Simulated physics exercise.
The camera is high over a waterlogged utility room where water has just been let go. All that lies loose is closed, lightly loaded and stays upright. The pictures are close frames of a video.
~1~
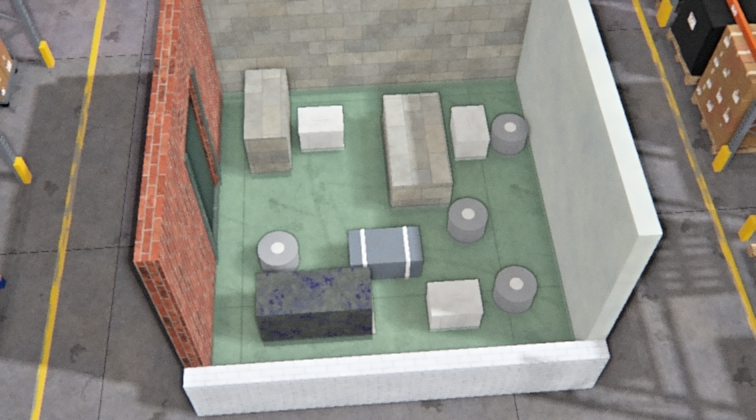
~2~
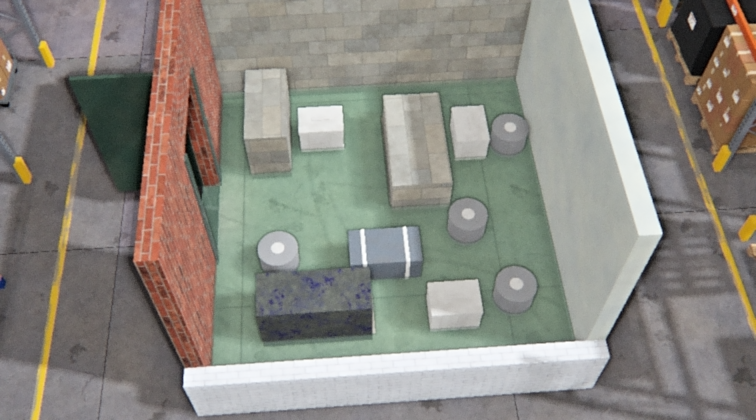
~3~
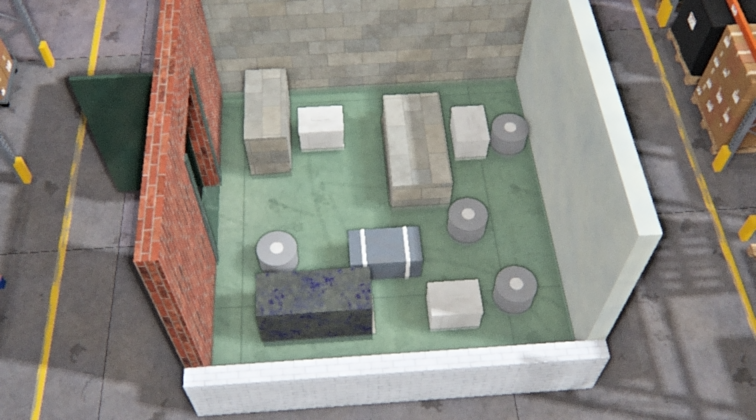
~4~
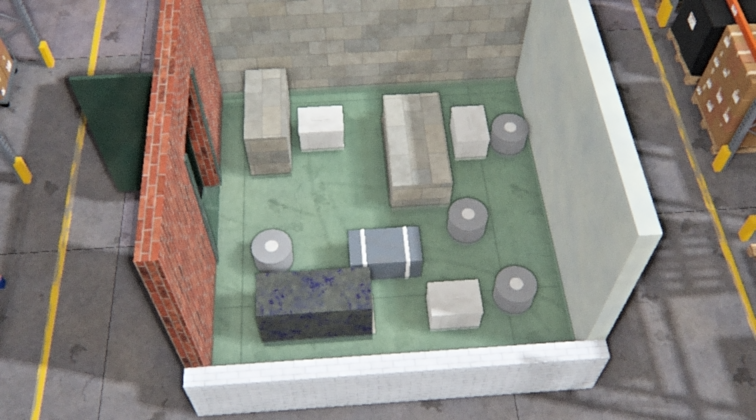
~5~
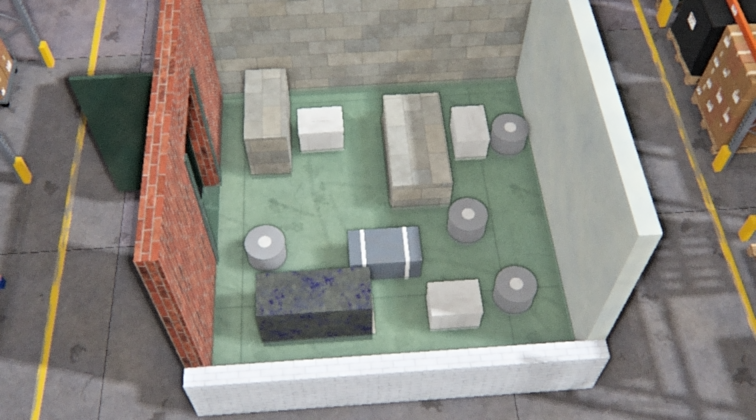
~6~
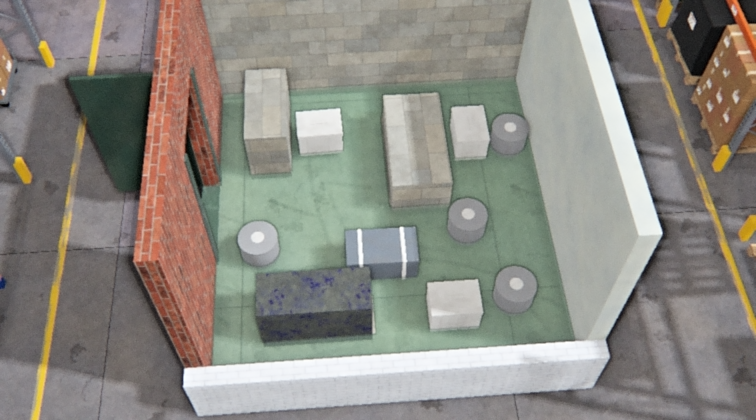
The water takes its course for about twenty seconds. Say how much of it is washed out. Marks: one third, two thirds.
Share: From one to two thirds.
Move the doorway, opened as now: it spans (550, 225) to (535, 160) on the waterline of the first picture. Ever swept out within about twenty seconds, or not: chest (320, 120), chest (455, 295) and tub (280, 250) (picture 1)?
One after the other: Kept in, gone, no.
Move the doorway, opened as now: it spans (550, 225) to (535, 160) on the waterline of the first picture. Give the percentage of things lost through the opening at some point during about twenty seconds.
Roughly 80 per cent.
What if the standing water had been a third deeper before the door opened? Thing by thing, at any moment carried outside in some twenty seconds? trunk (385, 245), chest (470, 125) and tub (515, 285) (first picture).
As listed: Out, stays, kept in.
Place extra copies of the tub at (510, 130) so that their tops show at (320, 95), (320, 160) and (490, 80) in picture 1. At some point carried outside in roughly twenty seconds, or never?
One after the other: Left behind, yes, left behind.
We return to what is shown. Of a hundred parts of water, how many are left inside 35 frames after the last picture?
About 56 per cent.
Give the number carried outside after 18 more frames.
The number is 1.
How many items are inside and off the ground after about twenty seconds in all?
That makes 2.
A moment on, 1 of 8 are out; 7 afloat.
Next, 1 of 8 are out; 7 afloat.
Later, 3 of 8 are out; 5 afloat.
In the end, 3 of 8 are out; 2 afloat.
